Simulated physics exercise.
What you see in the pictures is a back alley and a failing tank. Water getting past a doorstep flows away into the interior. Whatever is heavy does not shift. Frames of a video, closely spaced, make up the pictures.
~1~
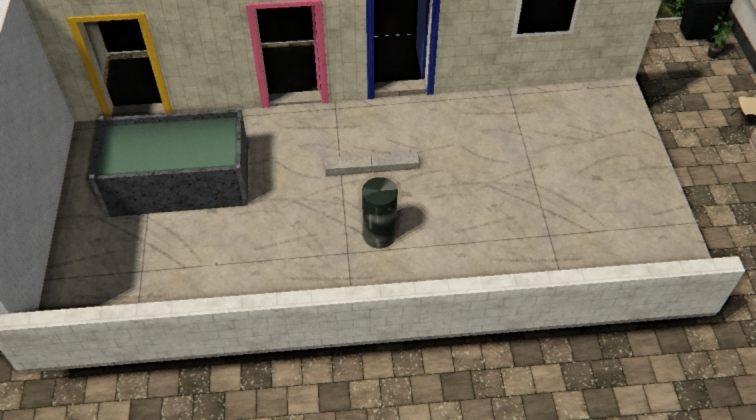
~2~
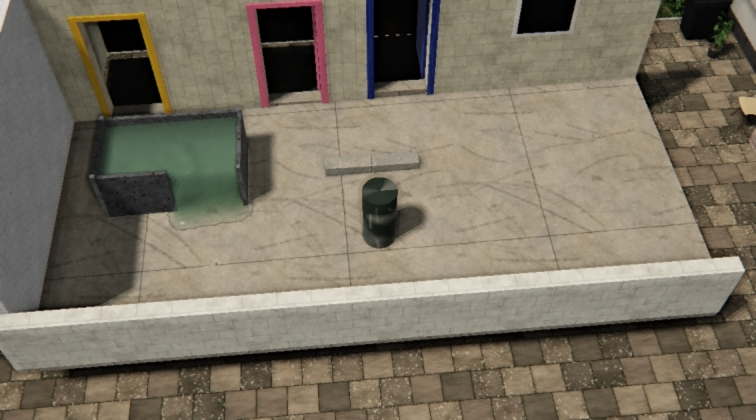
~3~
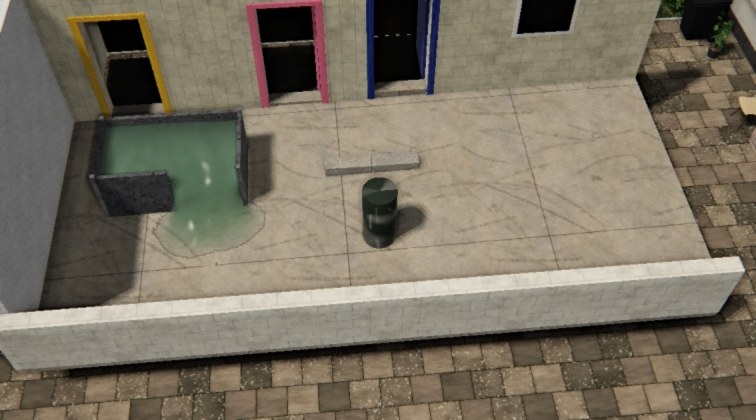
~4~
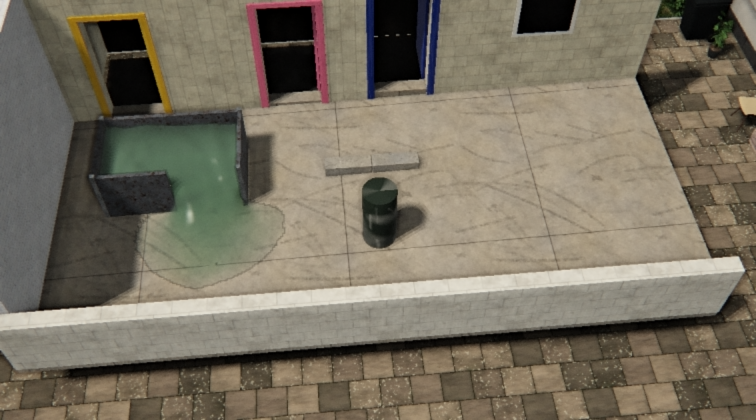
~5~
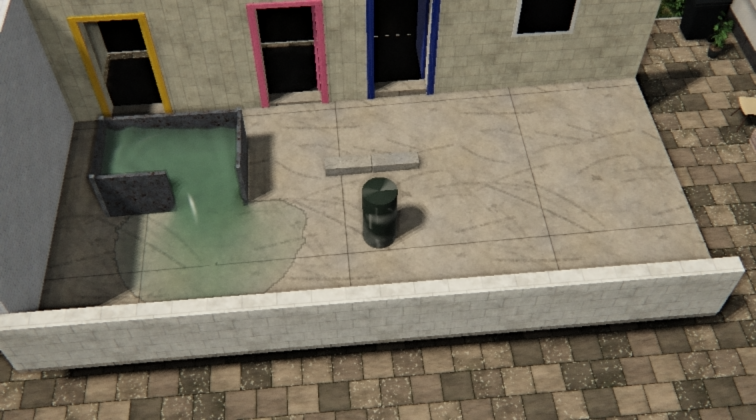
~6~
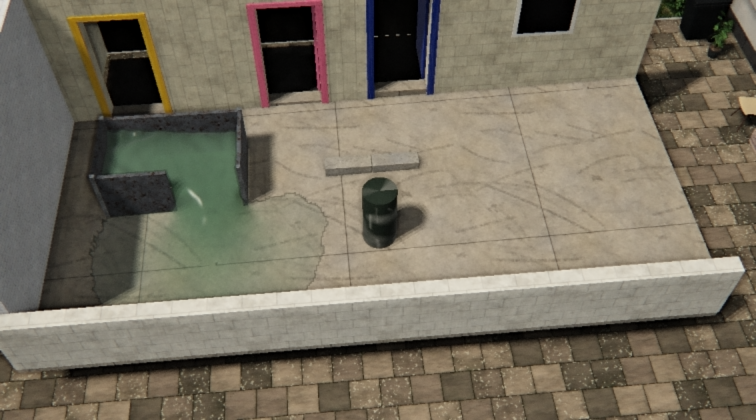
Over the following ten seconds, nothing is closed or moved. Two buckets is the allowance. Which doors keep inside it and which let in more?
Here is how it goes: The yellow door lets in more; the blue door keeps inside it; the pink door keeps inside it.
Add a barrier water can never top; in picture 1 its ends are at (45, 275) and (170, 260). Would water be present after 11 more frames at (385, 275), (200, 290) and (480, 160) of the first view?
Submerged, submerged, then spared.
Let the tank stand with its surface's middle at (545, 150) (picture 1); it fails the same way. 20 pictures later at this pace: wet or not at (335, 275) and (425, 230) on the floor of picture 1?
Soaked, soaked.
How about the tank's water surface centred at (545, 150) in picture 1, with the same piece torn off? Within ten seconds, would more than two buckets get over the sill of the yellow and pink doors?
Taking them in turn, the yellow one stays safely beneath while the pink one stays safely beneath.
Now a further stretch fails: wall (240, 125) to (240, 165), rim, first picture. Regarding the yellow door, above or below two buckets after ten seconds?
One by one: The yellow door holds.
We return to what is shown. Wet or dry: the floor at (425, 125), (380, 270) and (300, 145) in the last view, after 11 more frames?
Point by point: Not yet wet, inundated, not yet wet.
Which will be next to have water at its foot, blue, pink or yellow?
The yellow door.
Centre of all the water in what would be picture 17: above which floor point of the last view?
Roughly (211, 249) in the last picture.
A moment on, water covers 20 % of the floor; the yellow door not reached, the blue door not reached, the pink door not reached.
Next, water covers 30 % of the floor; the yellow door not reached, the blue door not reached, the pink door not reached.
Then, water covers 55 % of the floor; the yellow door wet at the sill, nothing in, the blue door not reached, the pink door not reached.
Later, water covers 80 % of the floor; the yellow door over two buckets in, the blue door not reached, the pink door wet at the sill, nothing in.
In the end, water covers 90 % of the floor; the yellow door over two buckets in, the blue door wet at the sill, nothing in, the pink door wet at the sill, nothing in.
